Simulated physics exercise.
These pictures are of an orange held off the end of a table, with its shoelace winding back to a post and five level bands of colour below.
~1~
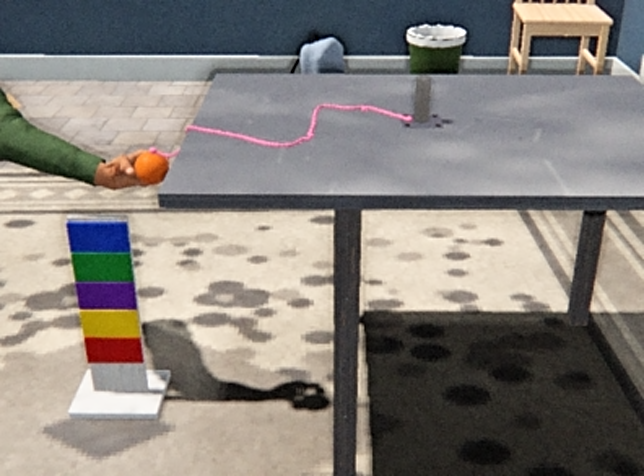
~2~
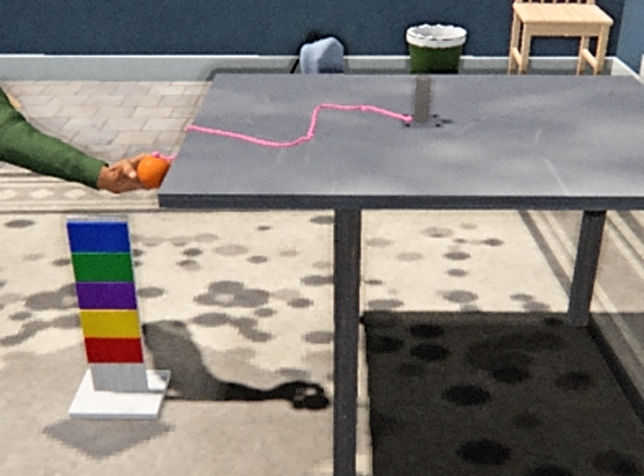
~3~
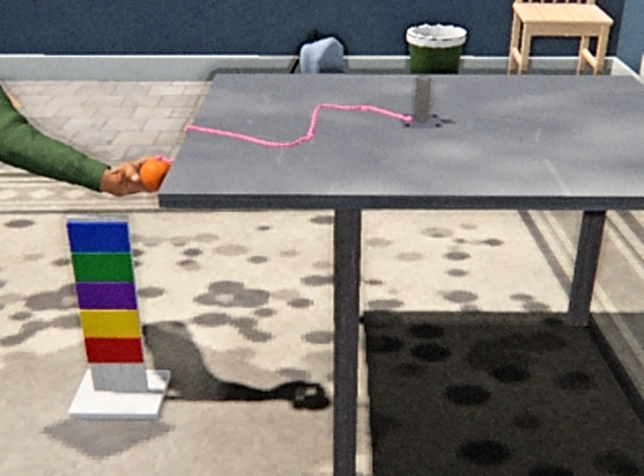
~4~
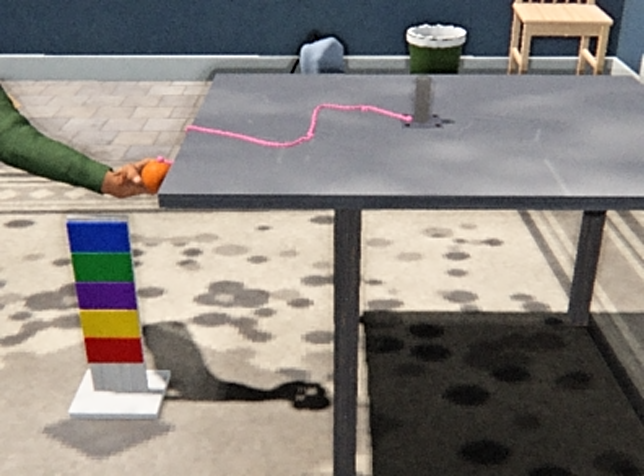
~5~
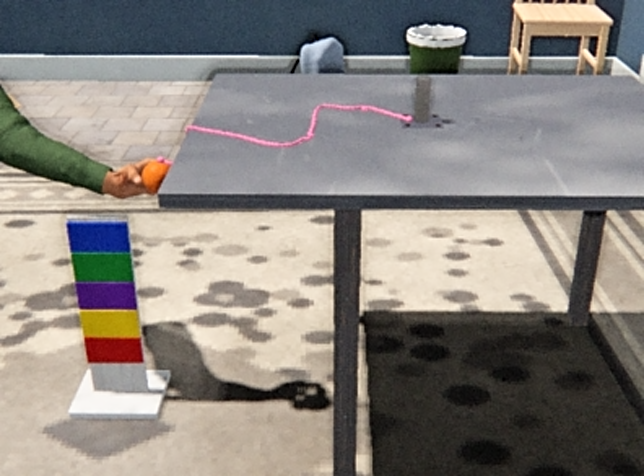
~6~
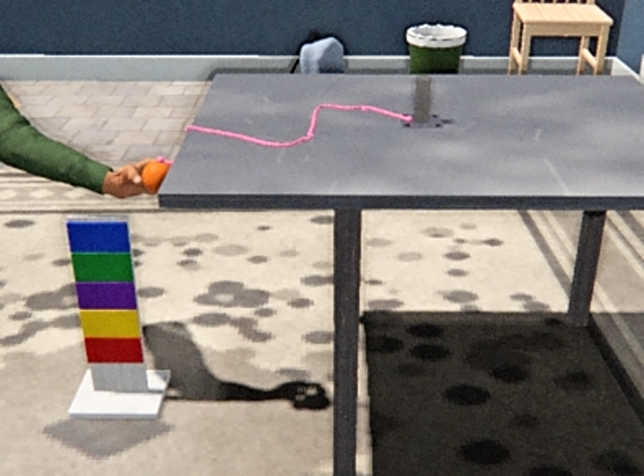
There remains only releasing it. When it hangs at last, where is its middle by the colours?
By the colours, at yellow.
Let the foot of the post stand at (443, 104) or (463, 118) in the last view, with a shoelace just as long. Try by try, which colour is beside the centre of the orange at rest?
The first case gives purple, the second gives purple.
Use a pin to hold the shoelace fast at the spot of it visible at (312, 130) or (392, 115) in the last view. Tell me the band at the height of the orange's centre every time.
Taking them in turn: Blue; yellow.
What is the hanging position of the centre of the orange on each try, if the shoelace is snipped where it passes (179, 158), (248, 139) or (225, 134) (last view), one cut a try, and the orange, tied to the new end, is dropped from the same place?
Well, that gives around (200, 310) the first time, (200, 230) the next and (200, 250) the last.
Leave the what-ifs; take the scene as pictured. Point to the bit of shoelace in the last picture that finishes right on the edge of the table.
Roughly (312, 136).
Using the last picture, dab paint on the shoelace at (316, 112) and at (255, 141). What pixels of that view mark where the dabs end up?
In that view they sit near (263, 120) and near (200, 193).
Early on, orange near (198, 291); level with purple.
Midway, orange near (216, 302); level with yellow.
Finally, orange near (210, 315); level with yellow. Its middle rests at the yellow band.
